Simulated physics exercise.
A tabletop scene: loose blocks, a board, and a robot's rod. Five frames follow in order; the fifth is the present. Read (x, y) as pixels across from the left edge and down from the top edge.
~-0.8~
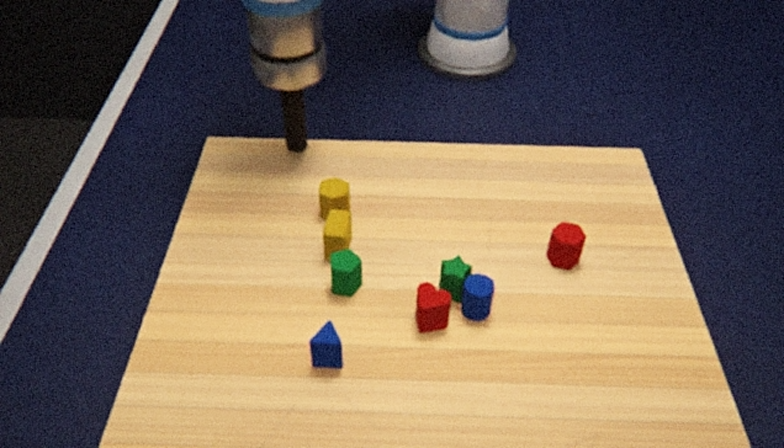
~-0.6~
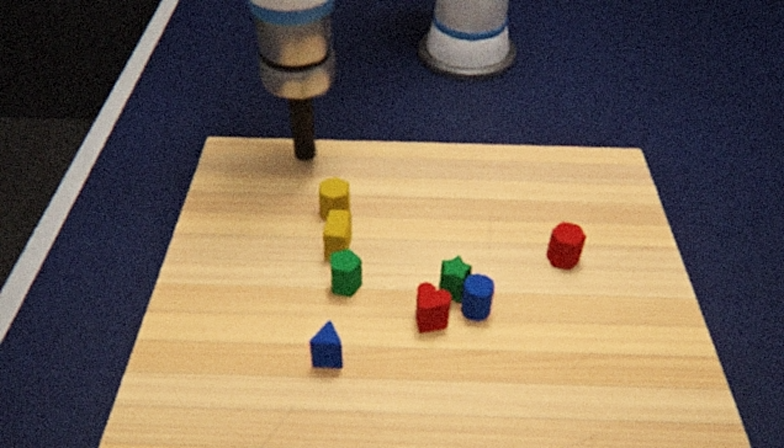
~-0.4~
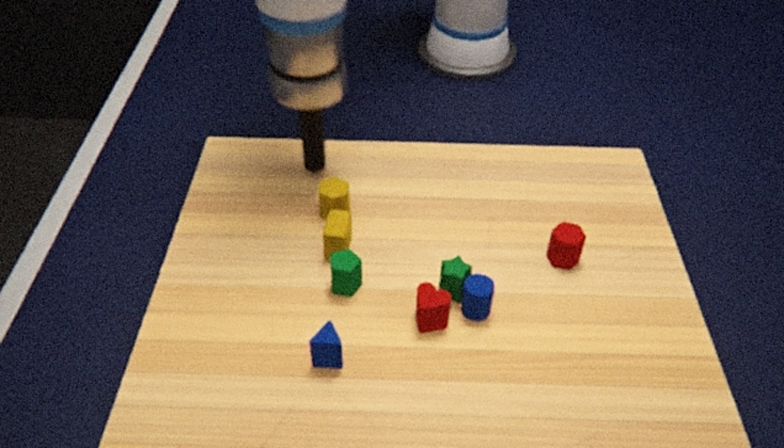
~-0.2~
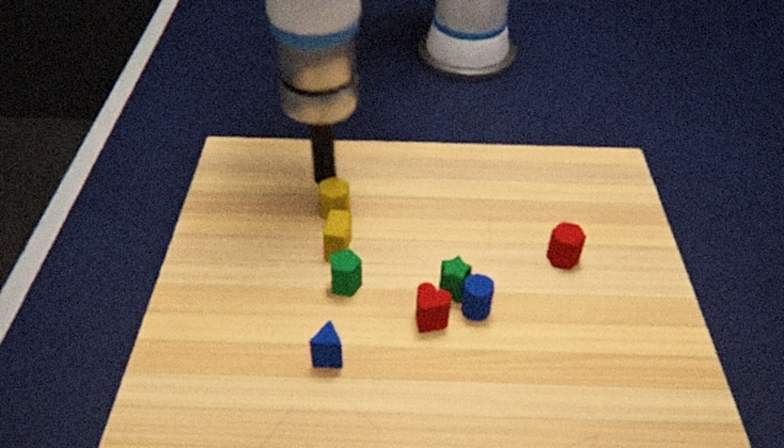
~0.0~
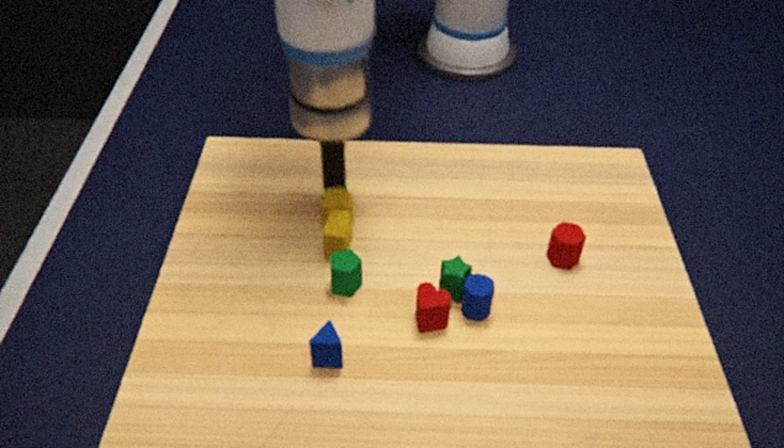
The clip shows colored blocks scattered on a wooden board as a robot's dark rod moves forward and slightly right from the back edge, reaching the yellow six-sided block and nudging it slightly toward the yellow oblong block.
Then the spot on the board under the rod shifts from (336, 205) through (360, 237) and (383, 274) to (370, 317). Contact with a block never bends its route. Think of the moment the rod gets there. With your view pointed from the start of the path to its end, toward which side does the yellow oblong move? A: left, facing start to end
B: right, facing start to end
Choice B: Right, facing start to end.
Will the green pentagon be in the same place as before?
Going by the path, no.
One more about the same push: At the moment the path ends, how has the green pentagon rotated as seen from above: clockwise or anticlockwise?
Turns anticlockwise.
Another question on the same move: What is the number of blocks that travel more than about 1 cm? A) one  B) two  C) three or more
The answer is C.
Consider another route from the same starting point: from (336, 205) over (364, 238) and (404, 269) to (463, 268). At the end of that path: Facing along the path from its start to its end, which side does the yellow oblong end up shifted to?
The answer is right: Facing from the path's start to its end, that's where the yellow oblong shifts.
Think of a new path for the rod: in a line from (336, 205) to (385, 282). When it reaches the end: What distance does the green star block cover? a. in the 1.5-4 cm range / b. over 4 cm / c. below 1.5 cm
c: Below 1.5 cm.
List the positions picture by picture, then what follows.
The first frame shows rod's lower end (297, 146); yellow six-sided block (334, 187); yellow oblong (337, 222); green pentagon (345, 260); red heart-shaped block (432, 295).
The second frame shows rod (305, 155); blocks still.
The third frame shows rod (315, 165); blocks still.
The fourth frame shows rod (325, 179); blocks still.
The fifth frame shows rod (336, 197); yellow six-sided block (336, 197); yellow oblong (337, 222); green pentagon (345, 260); red heart-shaped block (432, 295).
The first path, step by step. One third of the way, rod (360, 228); yellow six-sided block (349, 231), turned 45° clockwise; yellow oblong (329, 253), turned 25° clockwise; green pentagon (344, 271), turned 25° anticlockwise.
Two thirds of the way, rod (383, 265); yellow six-sided block (355, 258); yellow oblong (315, 262), turned 50° clockwise; green pentagon (338, 280), turned 30° anticlockwise.
At the end, rod (370, 309); yellow six-sided block (349, 267), turned 185° clockwise; yellow oblong (313, 262), turned 45° clockwise; green pentagon (325, 286), turned 60° anticlockwise; red heart-shaped block still.
